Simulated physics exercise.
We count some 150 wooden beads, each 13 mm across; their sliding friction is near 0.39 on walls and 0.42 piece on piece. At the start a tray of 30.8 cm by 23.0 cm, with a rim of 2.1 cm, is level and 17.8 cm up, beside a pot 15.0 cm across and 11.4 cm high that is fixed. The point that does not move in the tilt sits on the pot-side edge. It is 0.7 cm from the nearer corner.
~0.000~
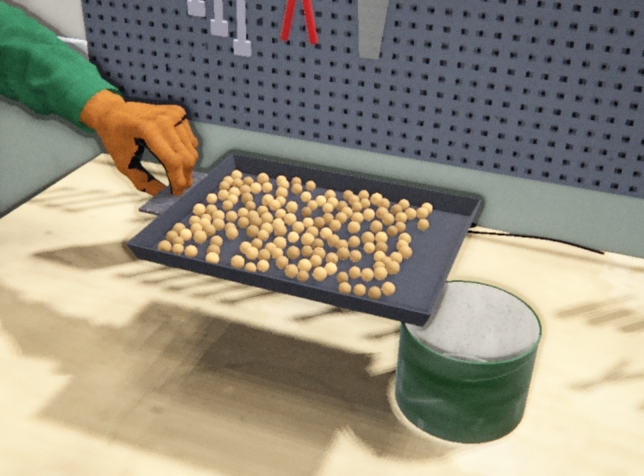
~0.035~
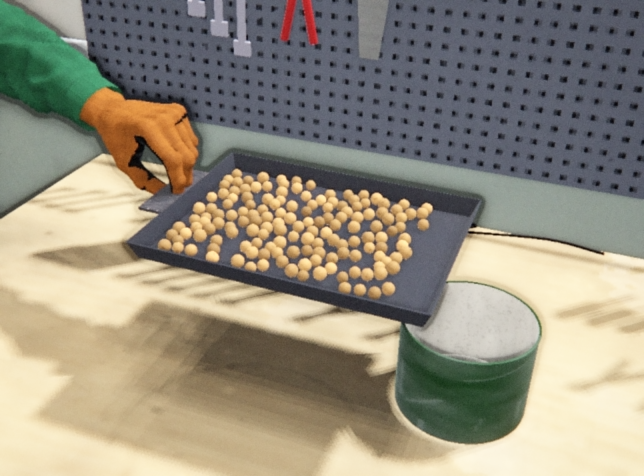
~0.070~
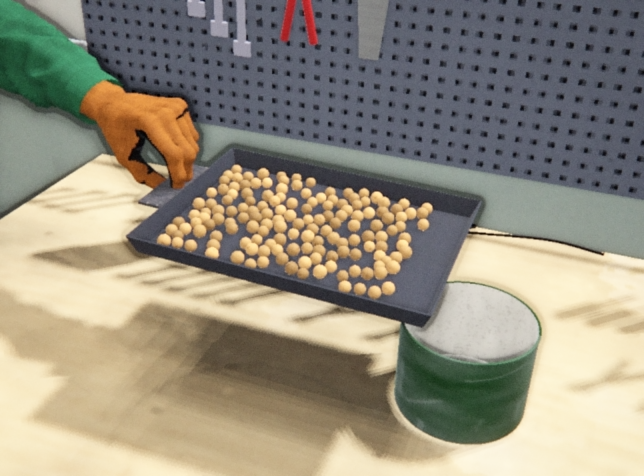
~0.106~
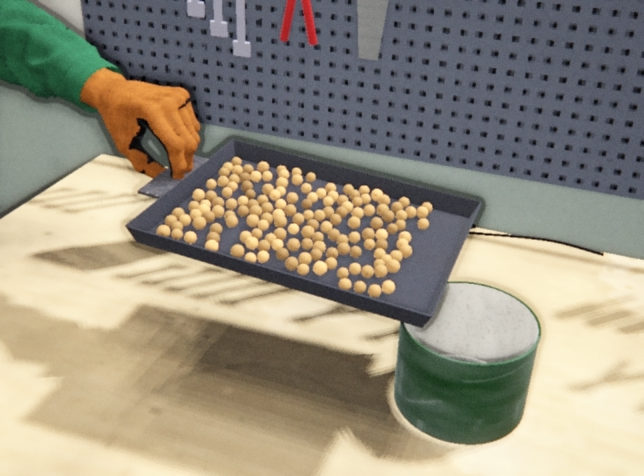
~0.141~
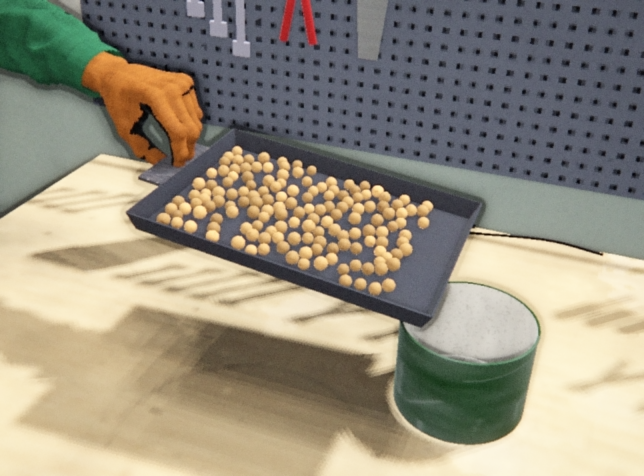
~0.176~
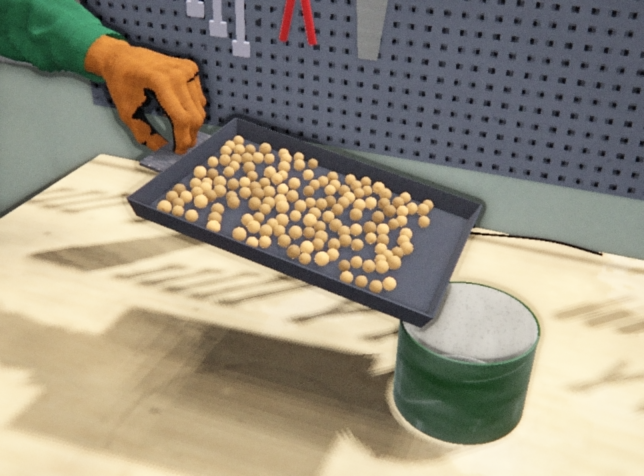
A gloved orange hand slowly raises the left end of a dark tray of wooden beads.
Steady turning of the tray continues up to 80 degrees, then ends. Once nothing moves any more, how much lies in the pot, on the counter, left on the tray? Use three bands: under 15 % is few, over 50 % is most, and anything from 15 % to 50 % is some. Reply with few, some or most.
Pot: Most, counter: Some, tray: Few.
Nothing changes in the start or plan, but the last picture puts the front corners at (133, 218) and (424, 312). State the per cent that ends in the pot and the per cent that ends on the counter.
Pot: 0, counter: 100.
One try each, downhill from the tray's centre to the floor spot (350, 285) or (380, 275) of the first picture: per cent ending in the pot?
The share comes to roughly 0 in a hundred, then roughly 0 in a hundred.
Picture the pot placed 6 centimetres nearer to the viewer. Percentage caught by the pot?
I'd put it at around 40 per cent.
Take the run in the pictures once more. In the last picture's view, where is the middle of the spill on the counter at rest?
Look close to (524, 369) in the last picture.
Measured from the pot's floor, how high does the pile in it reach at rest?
Around 2.5 cm above the floor.
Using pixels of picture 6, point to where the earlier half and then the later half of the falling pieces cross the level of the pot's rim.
The first half passes near (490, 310) and the second half near (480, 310).
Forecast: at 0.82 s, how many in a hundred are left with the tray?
I'd say close to 75 per cent.
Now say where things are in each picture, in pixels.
Tray tilt 0 degrees, front corners at (137, 241) and (424, 308); middle of the pieces at (298, 227); pot at (471, 319), in the first frame.
Tray tilt 0 degrees, front corners at (137, 240) and (424, 308); middle of the pieces at (298, 227), in the second frame.
Tray tilt 2 degrees, front corners at (137, 234) and (425, 309); middle of the pieces at (298, 224), in the third frame.
Tray tilt 4 degrees, front corners at (136, 224) and (425, 309), lowest corner right back; middle of the pieces at (298, 219), in the fourth frame.
Tray tilt 7 degrees, front corners at (137, 211) and (426, 309), lowest corner right back; middle of the pieces at (299, 213), in the fifth frame.
Tray tilt 10 degrees, front corners at (138, 197) and (427, 310), lowest corner right back; middle of the pieces at (300, 206); pot at (469, 320). Its pace works out near 85 degrees a second, in the sixth frame.
After 0.56 s, tilt 44 degrees; the tray holds 100 %, the pot 0 %.
After 0.82 s, tilt 66 degrees; the tray holds 75 %, the pot 5 %.
After 1.19 s, tilt 80 degrees; the tray holds 15 %, the pot 45 %.
At rest (2.4 s), pot 60 %, counter 40 %, tray 0 %.
